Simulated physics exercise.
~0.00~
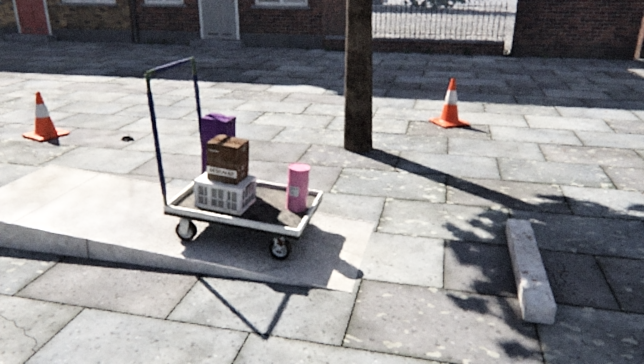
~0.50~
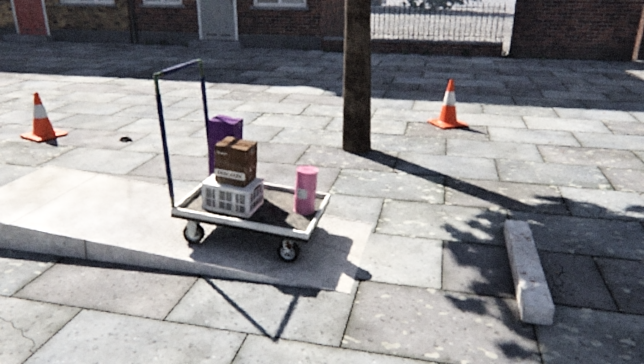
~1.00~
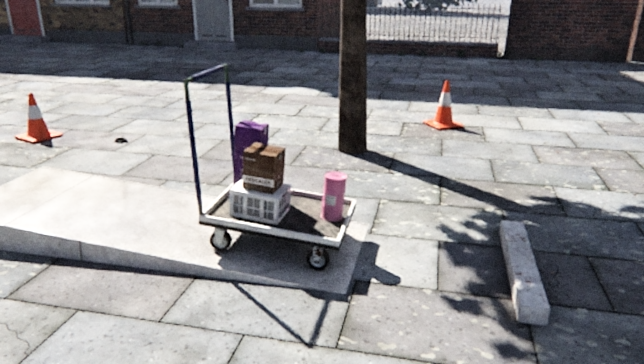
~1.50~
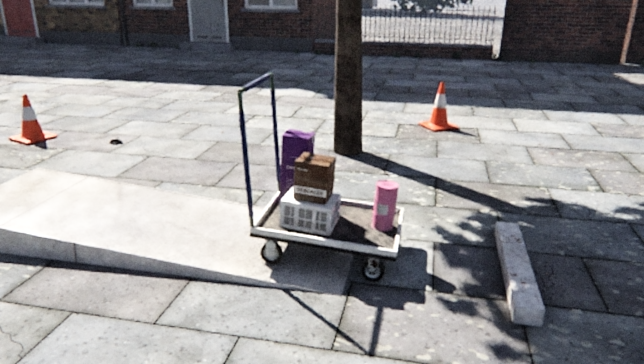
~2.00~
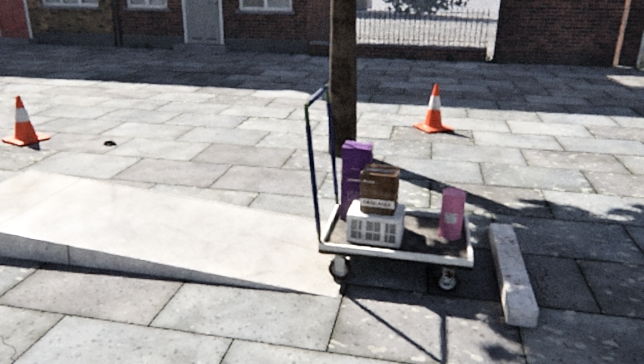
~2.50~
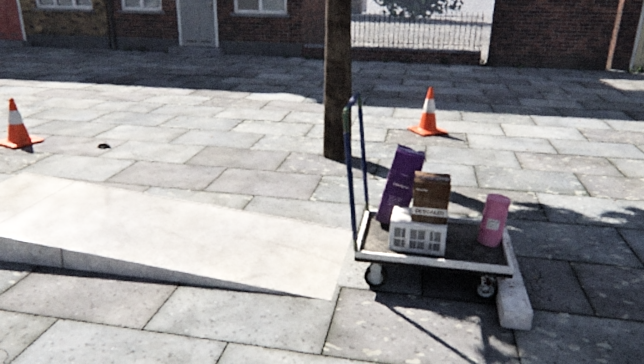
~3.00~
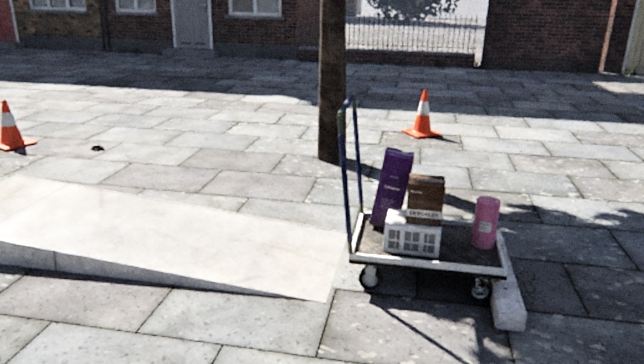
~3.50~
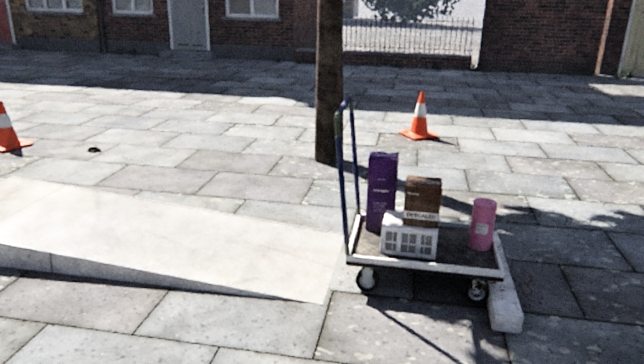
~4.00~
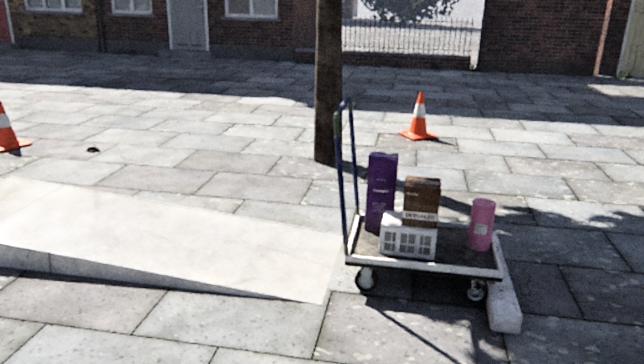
At first, a flat trolley with a tall handle stands on a pale ramp in a paved yard, carrying a purple box, a brown box on top of a white crate, and a pink canister. It rolls down to the right with nobody holding it, its load riding steadily. The trolley leaves the ramp, crosses the level paving and stops against a low kerb. As it stops, the purple box tips to the right, leaning toward the brown box. It then rocks back upright, and all four items end up standing on the still trolley.
